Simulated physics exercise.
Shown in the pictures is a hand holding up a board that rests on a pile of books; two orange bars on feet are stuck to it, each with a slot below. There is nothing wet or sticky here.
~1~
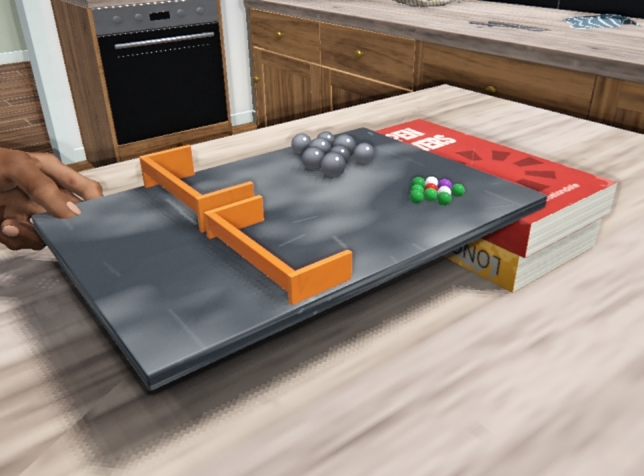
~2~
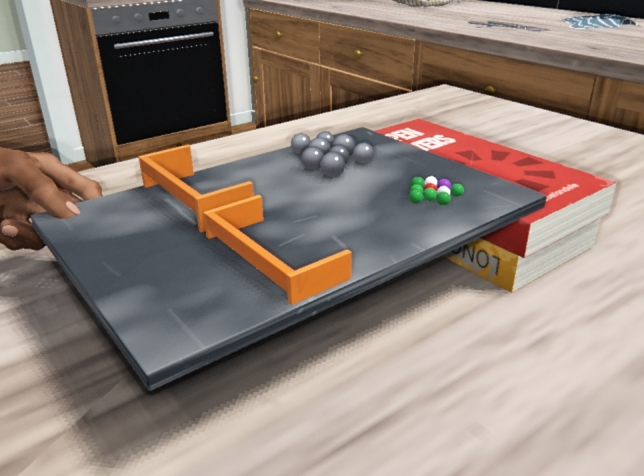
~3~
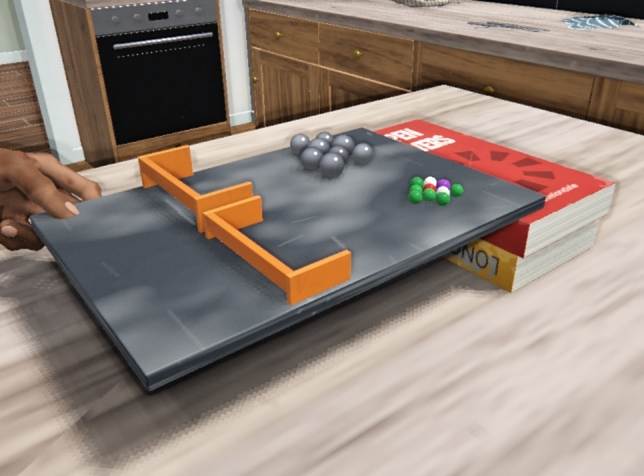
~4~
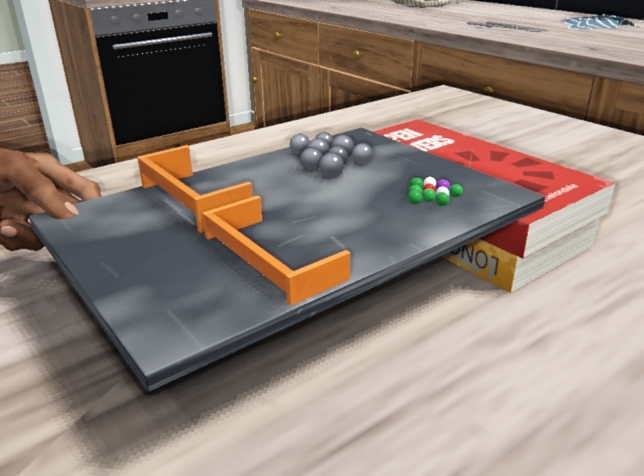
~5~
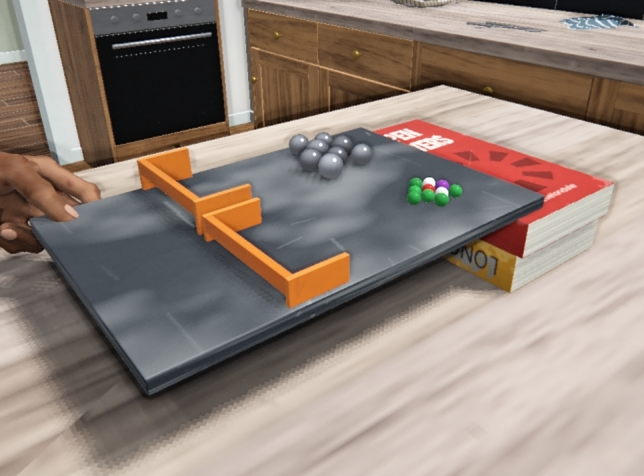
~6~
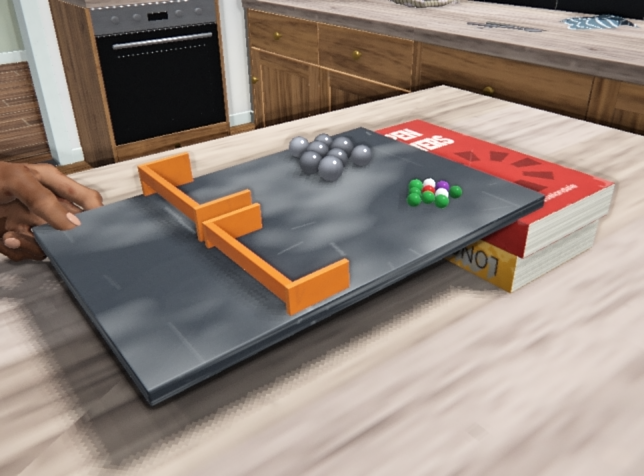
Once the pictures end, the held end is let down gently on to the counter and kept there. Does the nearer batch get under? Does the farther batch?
Outcome: I'd bet the nearer batch stays caught. I'd bet the farther batch stays caught.
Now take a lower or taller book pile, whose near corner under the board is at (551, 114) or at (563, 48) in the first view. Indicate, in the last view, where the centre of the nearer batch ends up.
First near (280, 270), then near (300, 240).
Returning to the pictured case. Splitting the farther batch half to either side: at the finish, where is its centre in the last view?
Centre at rest, last frame: Approx. (204, 239) px.
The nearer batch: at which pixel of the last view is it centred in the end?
It ends up centred around (260, 311) in the final picture.
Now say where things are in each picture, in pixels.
Held end of the board at (159, 365), level; book pile at (462, 175), about a quarter as high as the board is long; nearer batch at (431, 189), a few round plastic beads; farther batch at (339, 156), a few steel balls; nearer gate at (248, 249), its slot lower than a piece; farther gate at (171, 183), its slot lower than a piece, in the first picture.
Held end of the board at (158, 365), level; farther batch at (339, 156), in the second picture.
Held end of the board at (157, 366), level; nearer batch at (430, 189), in the third picture.
Held end of the board at (157, 366), level; farther batch at (338, 157), in the fourth picture.
Held end of the board at (157, 370), level; nearer batch at (428, 190), in the fifth picture.
Held end of the board at (159, 380), down by 2°; book pile at (460, 176); nearer batch at (428, 191), not moving; farther batch at (337, 159), not moving; nearer gate at (246, 259); farther gate at (169, 192), in the sixth picture.
Then, 0.27 s after the last picture, board sloping at 9°; nearer batch on its way down; farther batch on its way down.
Then, 0.56 s after the last picture, board resting at 13°; nearer batch on its way down; farther batch on its way down.
Then, 0.91 s after the last picture, board resting at 13°; nearer batch has reached its gate; farther batch has reached its gate.
At rest, board resting at 13°; nearer batch gathered behind its gate; farther batch gathered behind its gate.
